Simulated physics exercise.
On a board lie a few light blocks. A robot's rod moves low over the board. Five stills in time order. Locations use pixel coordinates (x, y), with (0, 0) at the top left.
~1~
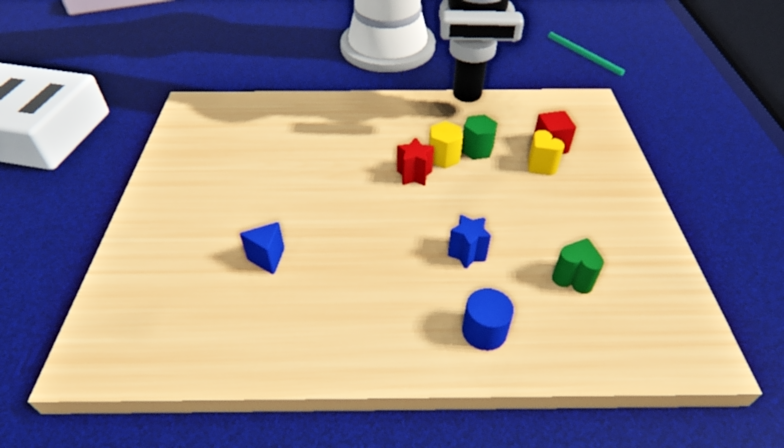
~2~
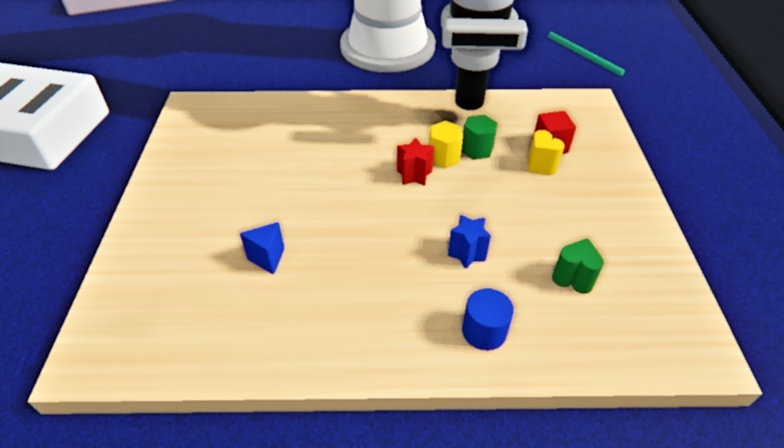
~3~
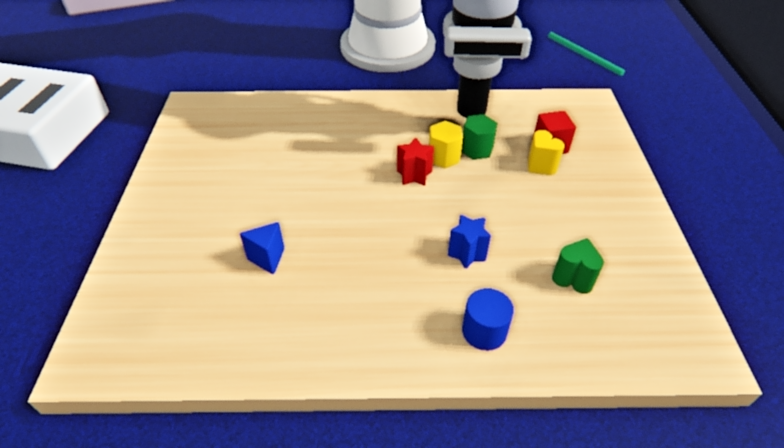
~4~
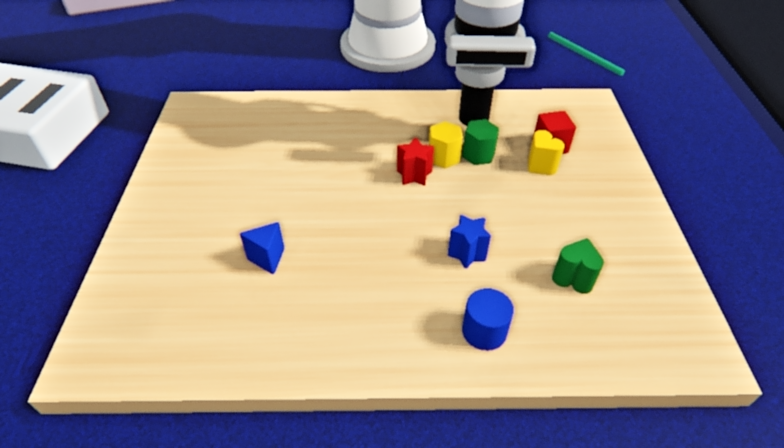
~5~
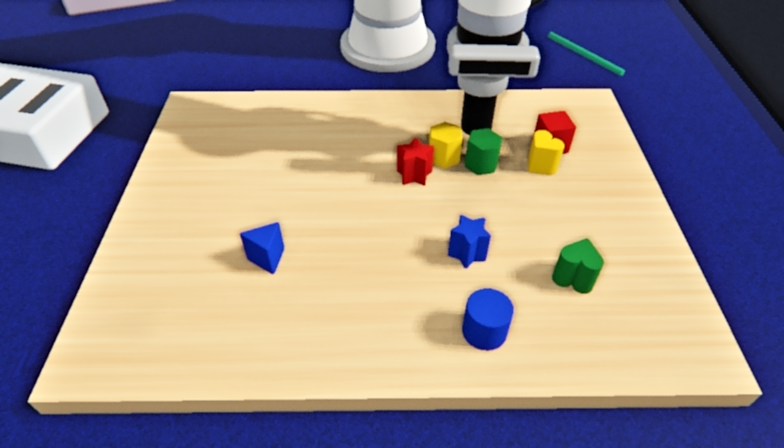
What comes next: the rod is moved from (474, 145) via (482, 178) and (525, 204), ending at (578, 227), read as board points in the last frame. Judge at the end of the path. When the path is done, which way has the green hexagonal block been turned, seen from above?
It turns clockwise.
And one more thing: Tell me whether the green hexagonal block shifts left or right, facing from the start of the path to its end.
Sideways shift: Right.
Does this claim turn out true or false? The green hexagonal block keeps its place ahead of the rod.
That is false.
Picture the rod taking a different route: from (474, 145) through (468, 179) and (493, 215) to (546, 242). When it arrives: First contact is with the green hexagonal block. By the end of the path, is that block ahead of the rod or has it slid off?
That block remains ahead.
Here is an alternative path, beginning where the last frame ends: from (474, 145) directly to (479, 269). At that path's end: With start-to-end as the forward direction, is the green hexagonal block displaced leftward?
Yes
The first path, step by step. One third of the way, rod at (486, 163); green hexagonal block at (497, 175).
Two thirds of the way, rod at (530, 189); green hexagonal block at (514, 198), turned 50° clockwise.
At the end, rod at (584, 211); yellow hexagonal block in place; green hexagonal block at (514, 198), turned 50° clockwise.
